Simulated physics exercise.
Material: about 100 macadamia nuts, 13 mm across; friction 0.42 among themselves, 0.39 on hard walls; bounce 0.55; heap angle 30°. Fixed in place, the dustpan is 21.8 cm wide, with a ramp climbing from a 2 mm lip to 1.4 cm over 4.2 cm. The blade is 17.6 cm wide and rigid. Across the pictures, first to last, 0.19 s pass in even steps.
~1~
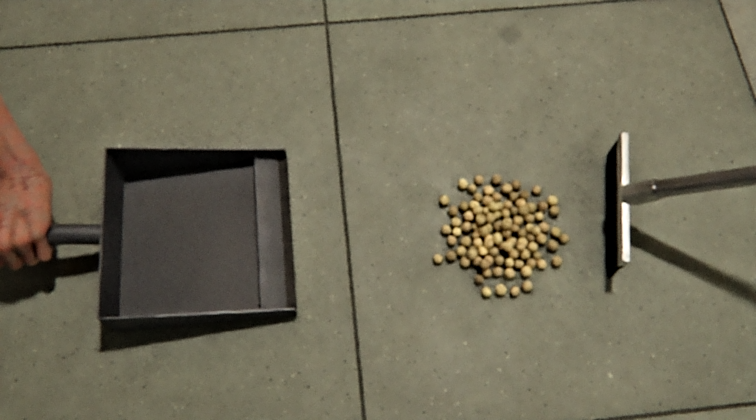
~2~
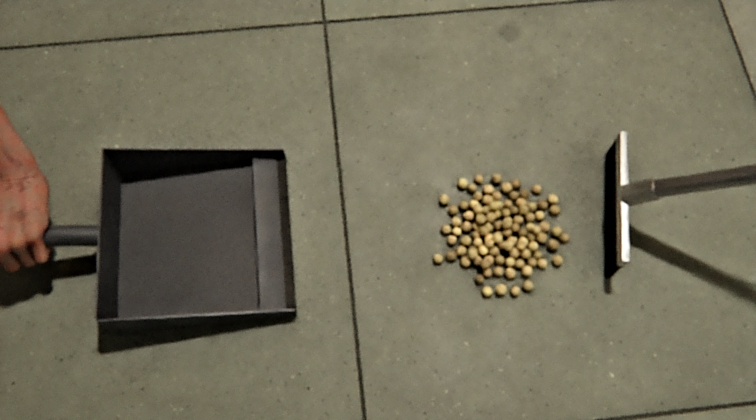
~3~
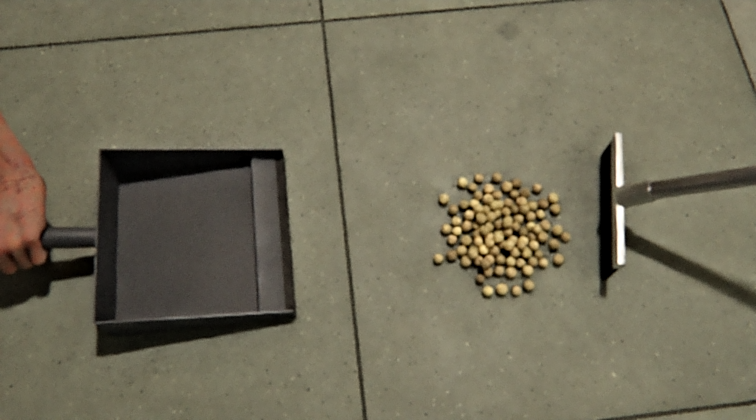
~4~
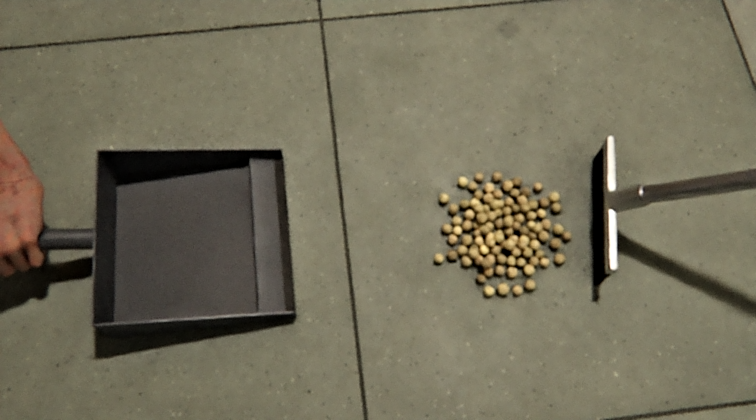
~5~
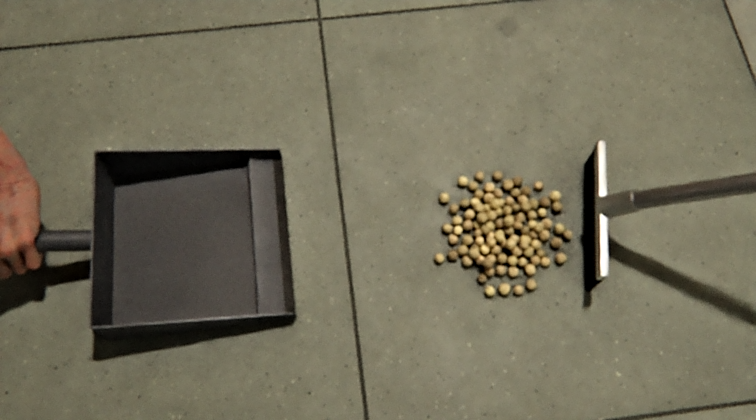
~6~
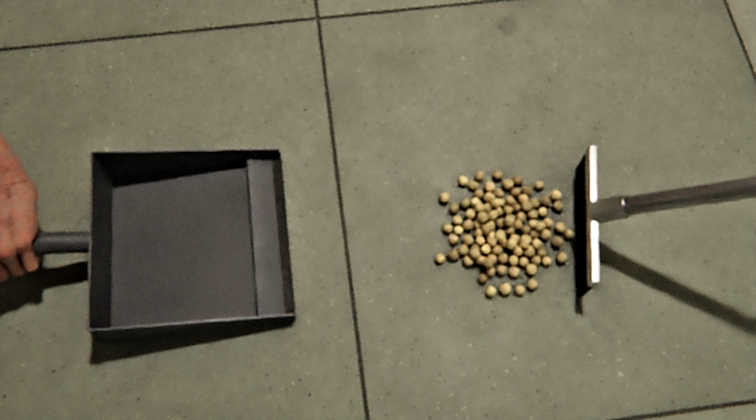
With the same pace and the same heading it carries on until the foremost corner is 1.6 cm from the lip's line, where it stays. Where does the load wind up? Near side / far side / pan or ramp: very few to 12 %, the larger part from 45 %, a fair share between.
Past the pan's near side: A fair share; past the pan's far side: Very few; in the pan or on its ramp: Very few.
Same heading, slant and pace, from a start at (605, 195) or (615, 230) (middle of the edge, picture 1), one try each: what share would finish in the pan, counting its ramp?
I'd put it near 0 per cent for the first and near 0 per cent for the second.
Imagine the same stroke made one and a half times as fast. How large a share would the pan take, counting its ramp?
Then around 0 per cent.
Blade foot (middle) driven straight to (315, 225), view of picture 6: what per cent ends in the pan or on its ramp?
About 20 per cent.
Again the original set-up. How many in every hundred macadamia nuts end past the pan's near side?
About 20 %.
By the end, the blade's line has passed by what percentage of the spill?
Some 65 per cent.
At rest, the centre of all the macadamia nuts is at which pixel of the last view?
Look around (408, 235) in the last picture.
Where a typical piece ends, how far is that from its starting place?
Some 12 cm.
Then, 0.41 s after the last picture, middle of the blade 21 cm from the lip; 0 % over the lip, far side 0 %, near side 15 %.
Then, 0.68 s after the last picture, middle of the blade 11 cm from the lip; 0 % over the lip, far side 0 %, near side 20 %.
Then, 1.06 s after the last picture, middle of the blade 4 cm from the lip; 0 % over the lip, far side 0 %, near side 20 %.
In the end, near side 20 %, far side 0 %, pan 0 %, in front of the lip or behind the blade 80 %.
